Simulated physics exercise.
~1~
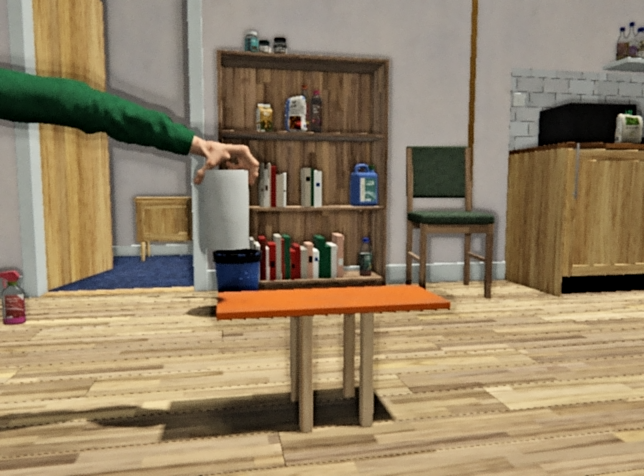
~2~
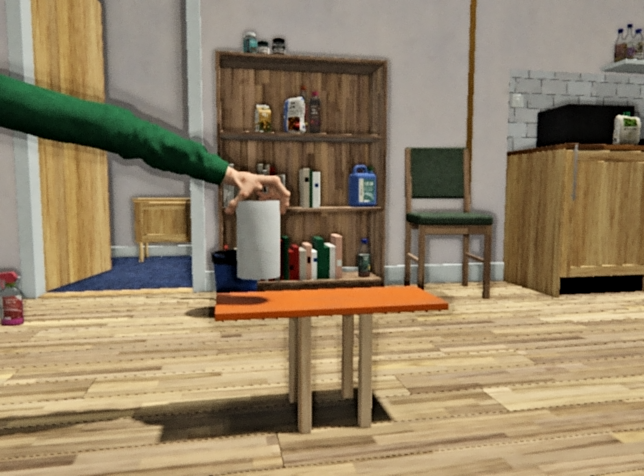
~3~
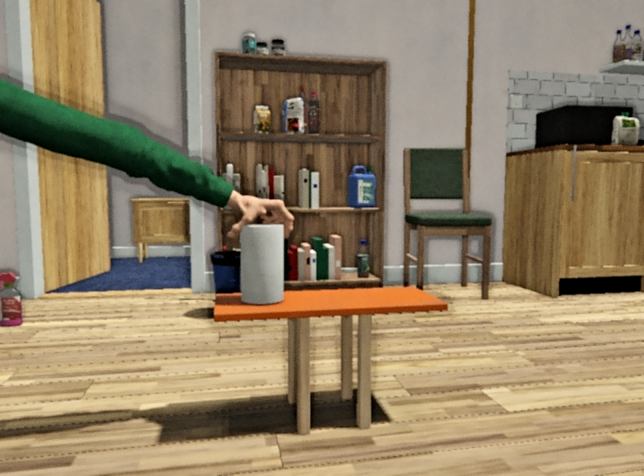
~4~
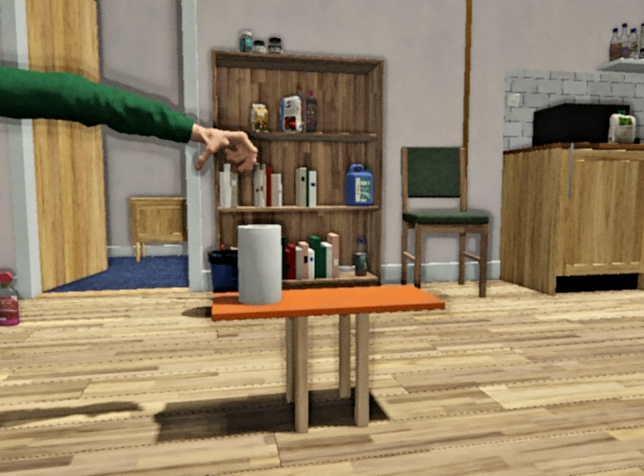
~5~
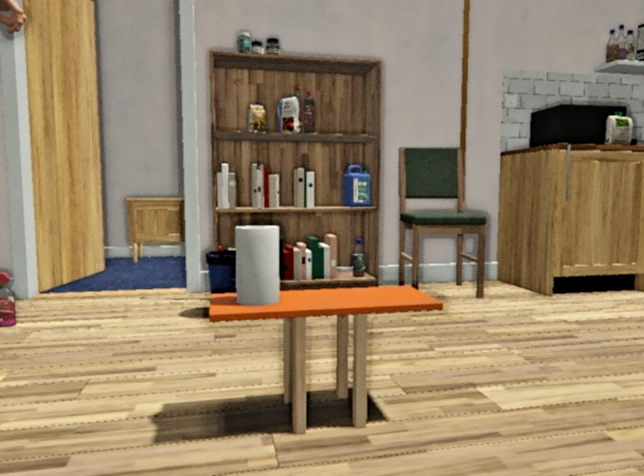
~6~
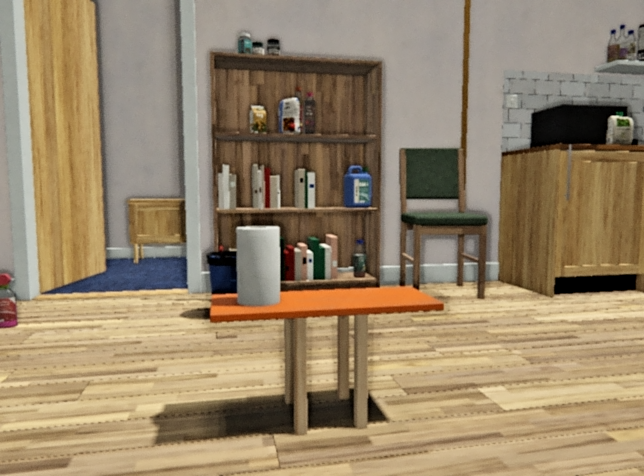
At first, a hand at the end of a green-sleeved arm holds a pale grey roll by its top, above the left end of a small orange table on a wooden floor. The arm reaches in from the left, moving the roll to the right and down while keeping it upright. The hand then lowers the roll until it stands on the tabletop, left of the middle. Next, the fingers let go, and the hand lifts and draws back out of view to the left. Finally, the roll stands upright and still, and the table stays flat on its feet.
